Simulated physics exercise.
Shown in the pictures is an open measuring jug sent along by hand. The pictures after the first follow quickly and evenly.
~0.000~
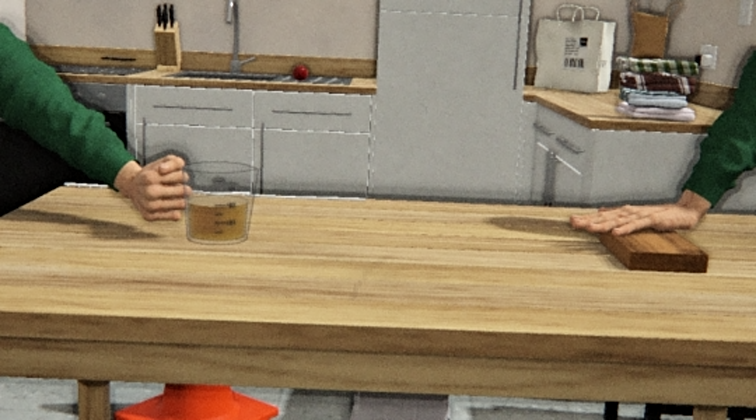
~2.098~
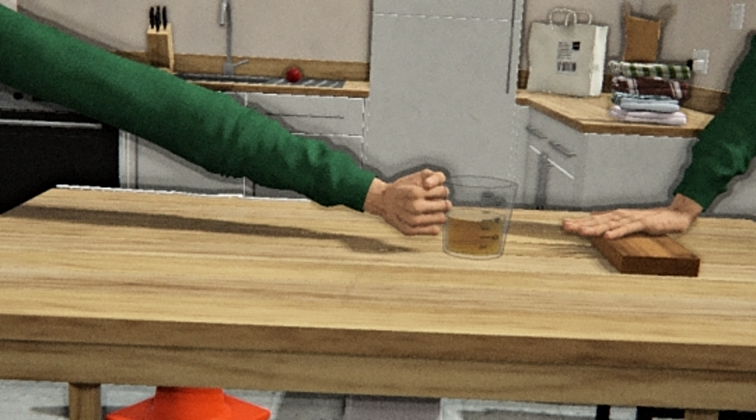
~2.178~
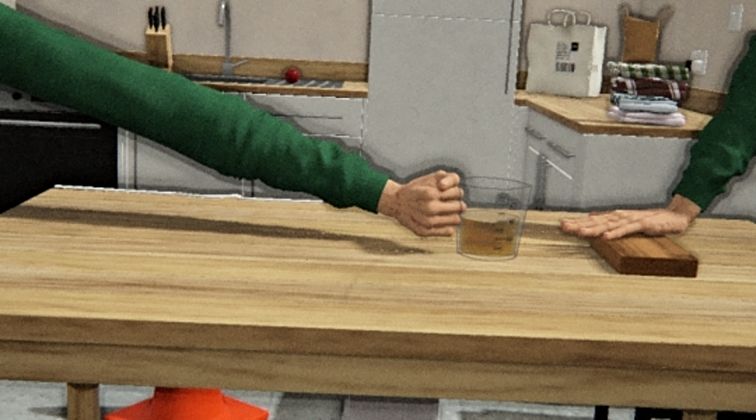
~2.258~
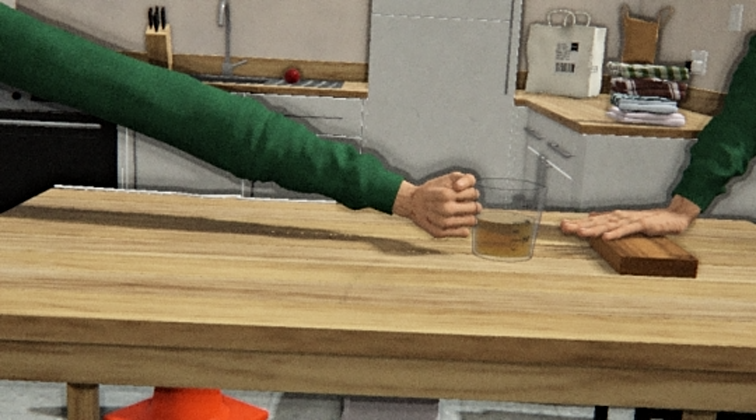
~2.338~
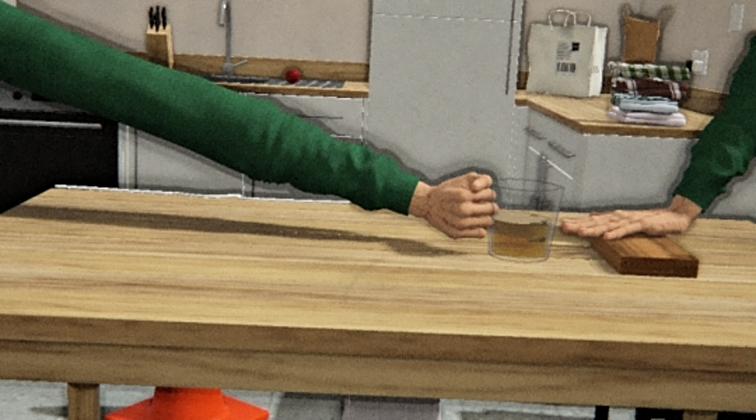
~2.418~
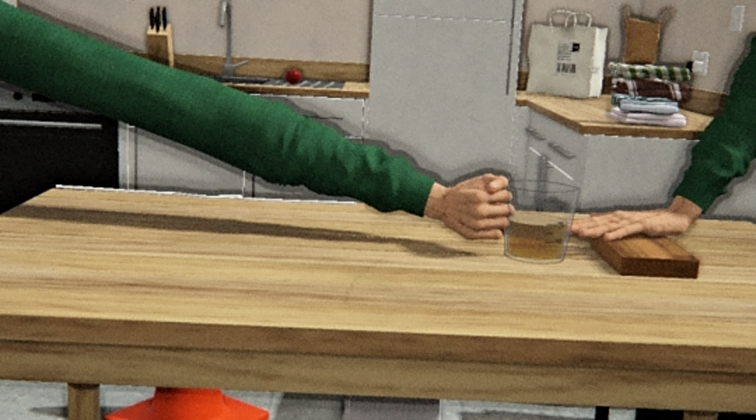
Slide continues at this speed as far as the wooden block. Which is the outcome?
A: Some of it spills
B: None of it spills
B, none of it spills.
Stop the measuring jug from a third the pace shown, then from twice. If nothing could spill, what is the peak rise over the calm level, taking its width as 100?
The rise comes to some 10 per cent in the first case and some 50 per cent in the second.
After 2.6 s, the measuring jug meets the wooden block.
After 2.7 s, the apple juice surges up the wall; the wave climbs under half way to the rim.
After 4.0 s, the measuring jug stands at the wooden block; nothing has left it.
